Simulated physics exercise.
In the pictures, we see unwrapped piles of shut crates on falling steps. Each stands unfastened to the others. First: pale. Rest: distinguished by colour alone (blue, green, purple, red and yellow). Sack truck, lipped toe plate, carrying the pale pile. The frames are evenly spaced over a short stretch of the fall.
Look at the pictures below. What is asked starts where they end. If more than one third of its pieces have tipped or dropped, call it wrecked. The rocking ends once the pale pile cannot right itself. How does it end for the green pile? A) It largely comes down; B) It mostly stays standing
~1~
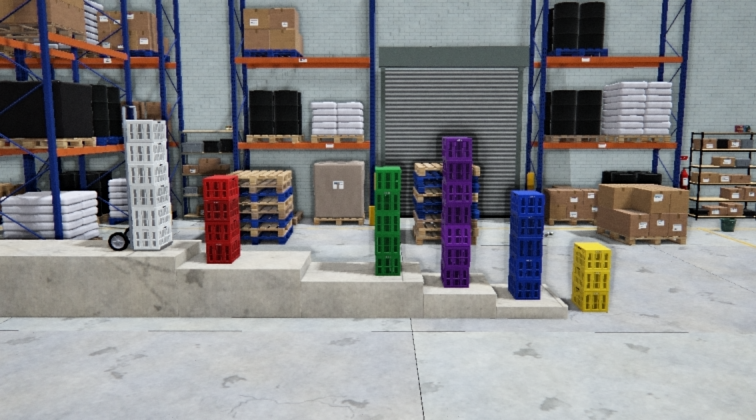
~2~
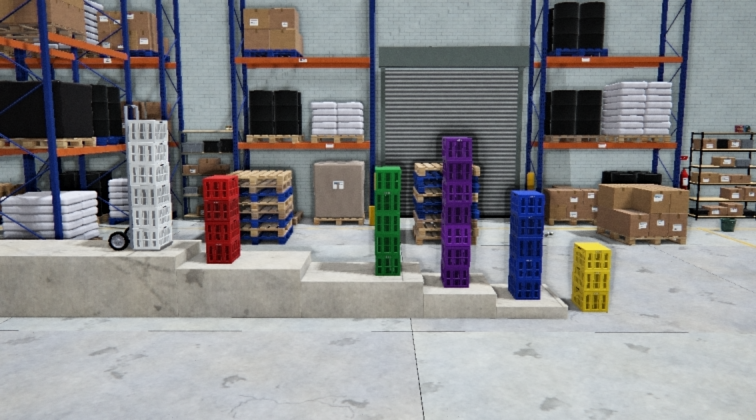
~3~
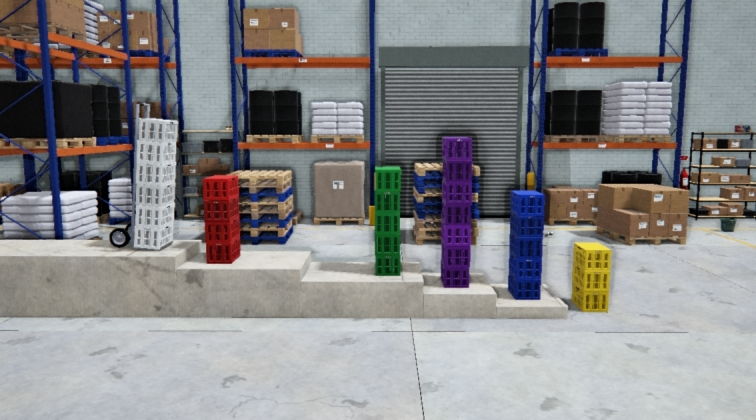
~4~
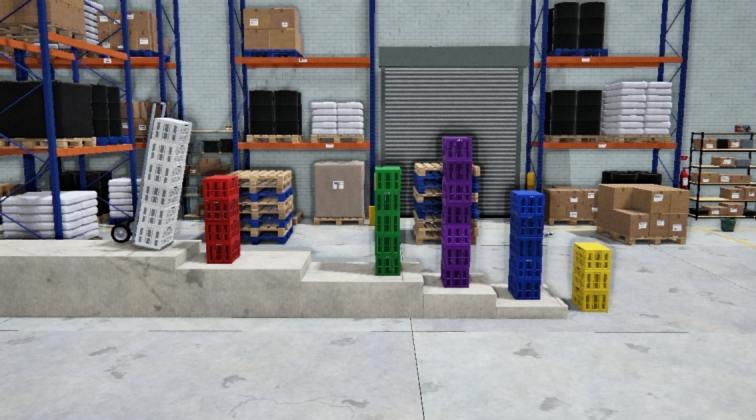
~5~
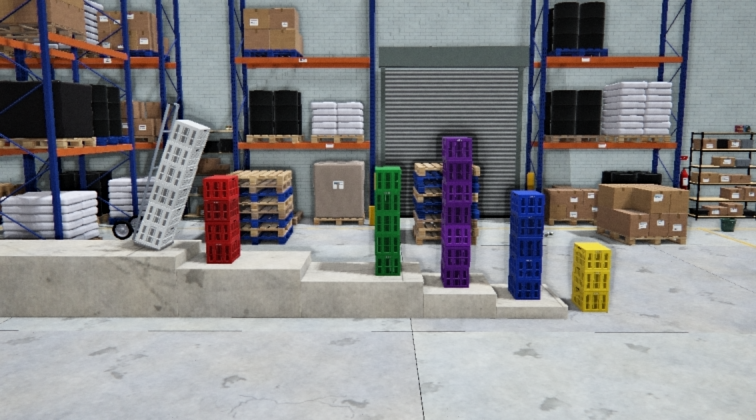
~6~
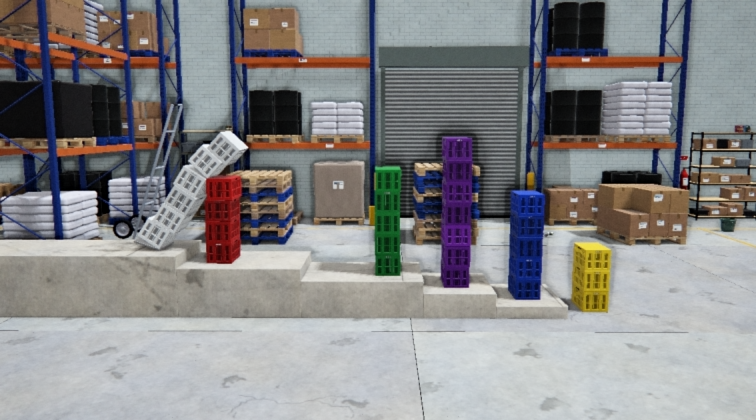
It mostly stays standing.
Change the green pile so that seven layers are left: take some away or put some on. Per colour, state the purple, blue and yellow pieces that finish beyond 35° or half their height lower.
For purple the count is 0, for blue it is 0, and for yellow it is 0.
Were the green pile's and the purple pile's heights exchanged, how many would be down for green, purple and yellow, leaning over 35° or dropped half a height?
The result reads green 0, then purple 0, then yellow 0.
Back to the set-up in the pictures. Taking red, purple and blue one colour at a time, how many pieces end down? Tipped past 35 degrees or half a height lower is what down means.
Taking each in turn, red gives 4, purple gives 0, blue gives 0.
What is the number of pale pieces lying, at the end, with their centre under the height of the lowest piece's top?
Of the pale pieces, the number is 5.
Soon after the last picture, 6 of the pale pile down; none of the 5 green crates down (0 of 24 in all colours); top green crate unmoved; top red crate shifted half its height.
A little later, 6 of the pale pile down; none of the 5 green crates down (0 of 24 in all colours); top green crate unmoved; top red crate leaning clearly, a little lower.
Later still, 6 of the pale pile down; none of the 5 green crates down (4 of 24 in all colours); top green crate unmoved; top red crate on its side.
At rest, 6 of the pale pile down; none of the 5 green crates down (4 of 24 in all colours); top green crate shifted a little; top red crate on its side. As the last picture would show them, middles, top green crate near (390, 179), top red crate near (330, 262).
